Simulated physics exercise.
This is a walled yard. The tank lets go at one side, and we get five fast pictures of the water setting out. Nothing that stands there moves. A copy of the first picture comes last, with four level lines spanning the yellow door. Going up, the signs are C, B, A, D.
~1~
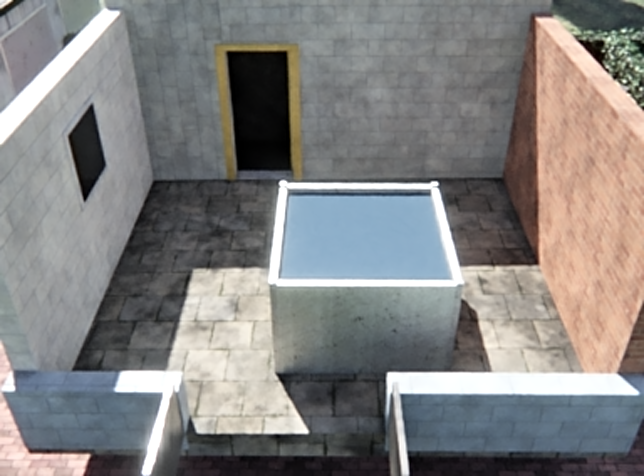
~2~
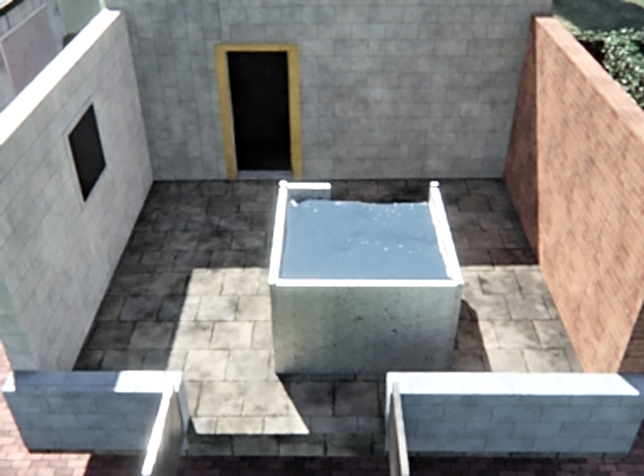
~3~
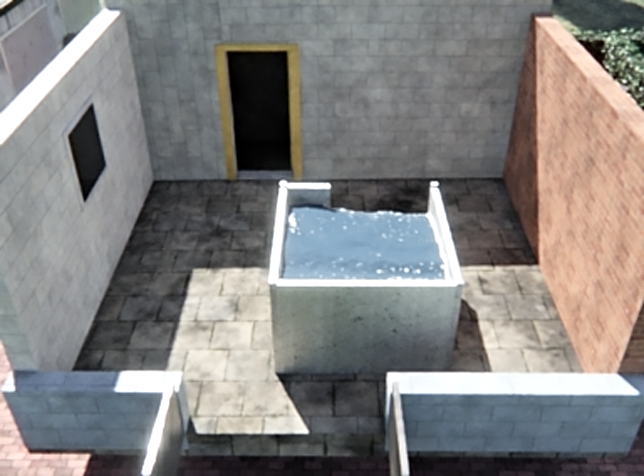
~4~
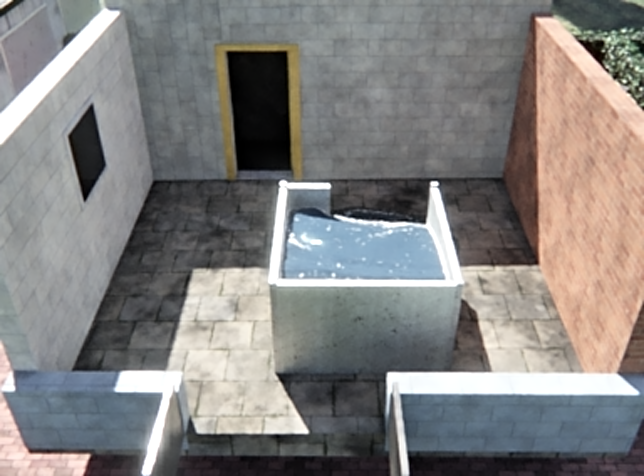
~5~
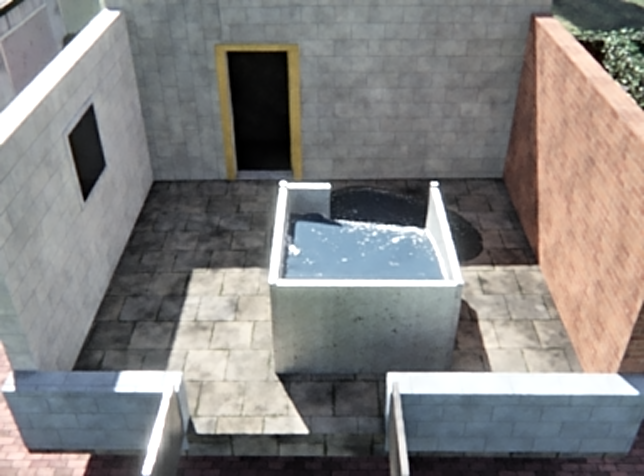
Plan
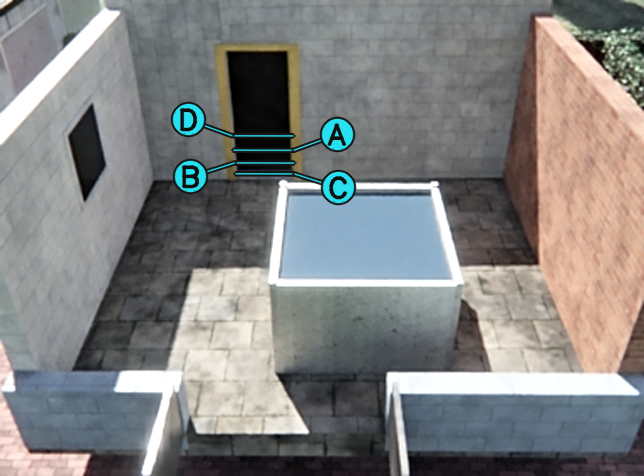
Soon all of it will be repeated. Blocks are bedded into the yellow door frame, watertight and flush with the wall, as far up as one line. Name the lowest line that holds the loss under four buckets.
I would pick mark B.
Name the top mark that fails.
That would be C.
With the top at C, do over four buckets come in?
Yes.
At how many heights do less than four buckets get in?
Three.
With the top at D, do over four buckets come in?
No, that is safe.
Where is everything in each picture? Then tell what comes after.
In the first picture, water in the tank at rest, its middle at (362, 236); foot of the yellow doorway at (265, 179); open gate at (285, 369).
In the second picture, water covers 2 % of the ground, its front hidden from here.
In the third picture, water covers 5 % of the ground, its front hidden from here.
In the fourth picture, water covers 10 % of the ground, its front hidden from here.
In the fifth picture, front seen at (358, 188), 19 % of the ground wet.
On the marked copy, A at (263, 150); B at (264, 163); C at (265, 173); D at (262, 135); from the bottom up C, B, A, D.
With A, nothing gets over.
With B, a splash gets over, under a bucket.
With C, about 9 bucketfuls get in.
With D, nothing gets over.
